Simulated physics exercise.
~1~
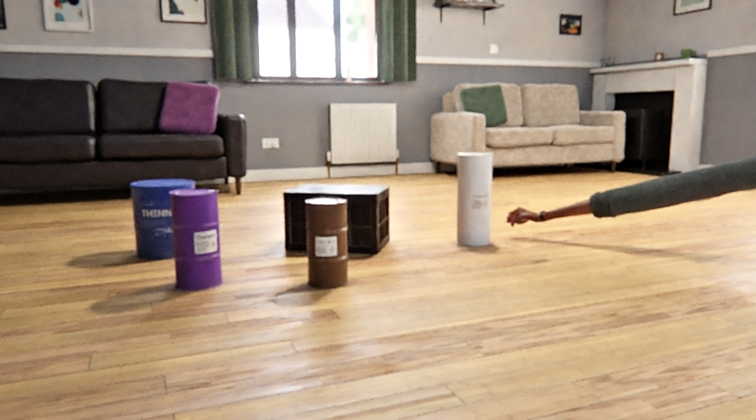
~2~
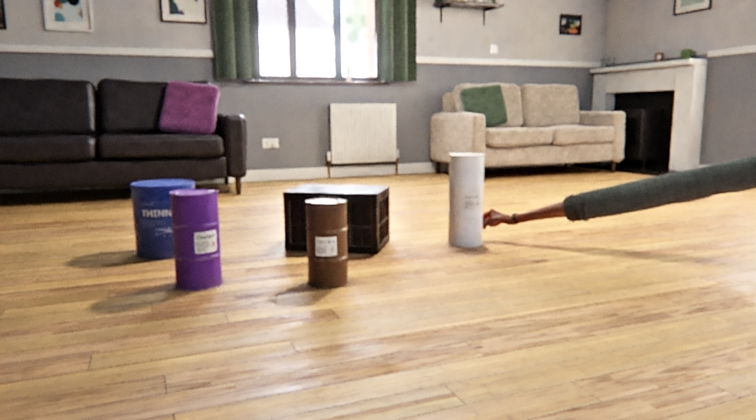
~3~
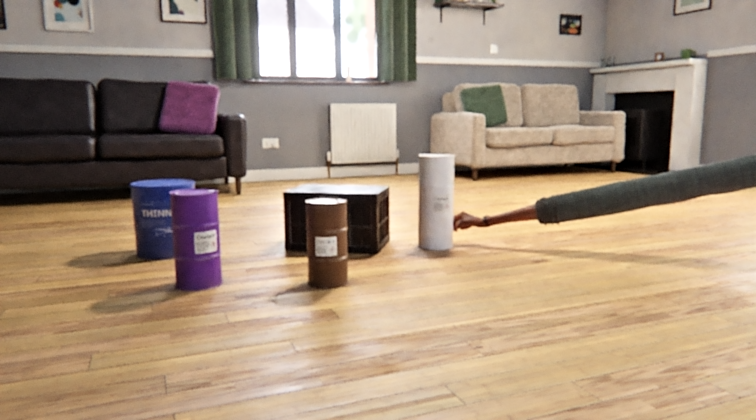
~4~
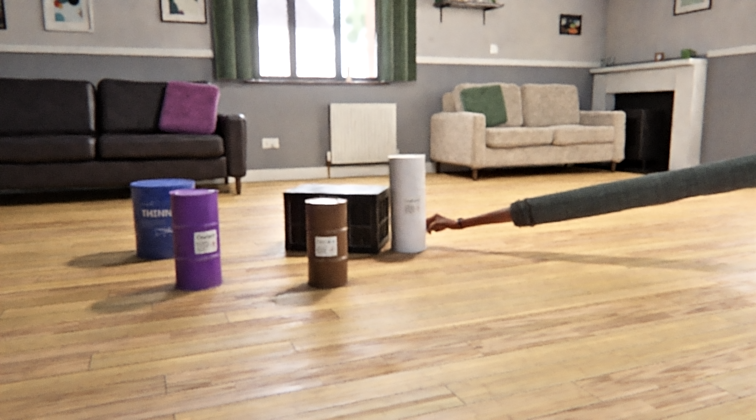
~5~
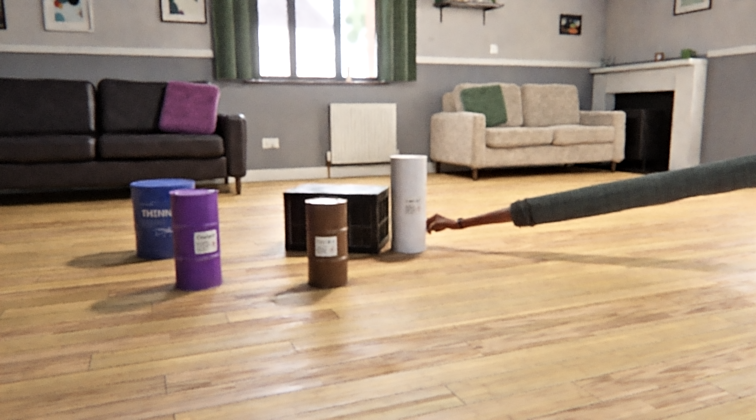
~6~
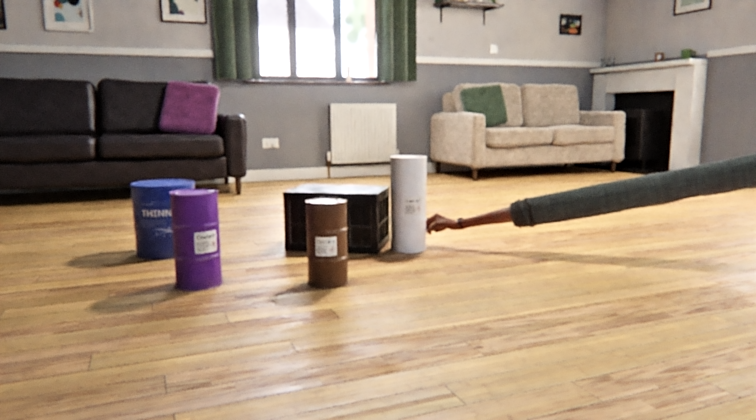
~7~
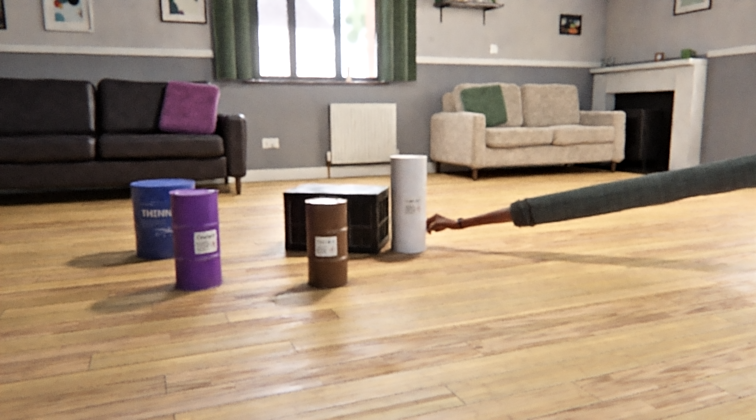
Living room floor with drums and a black crate, a hand pushing a white canister left until it stops upright beside the crate.
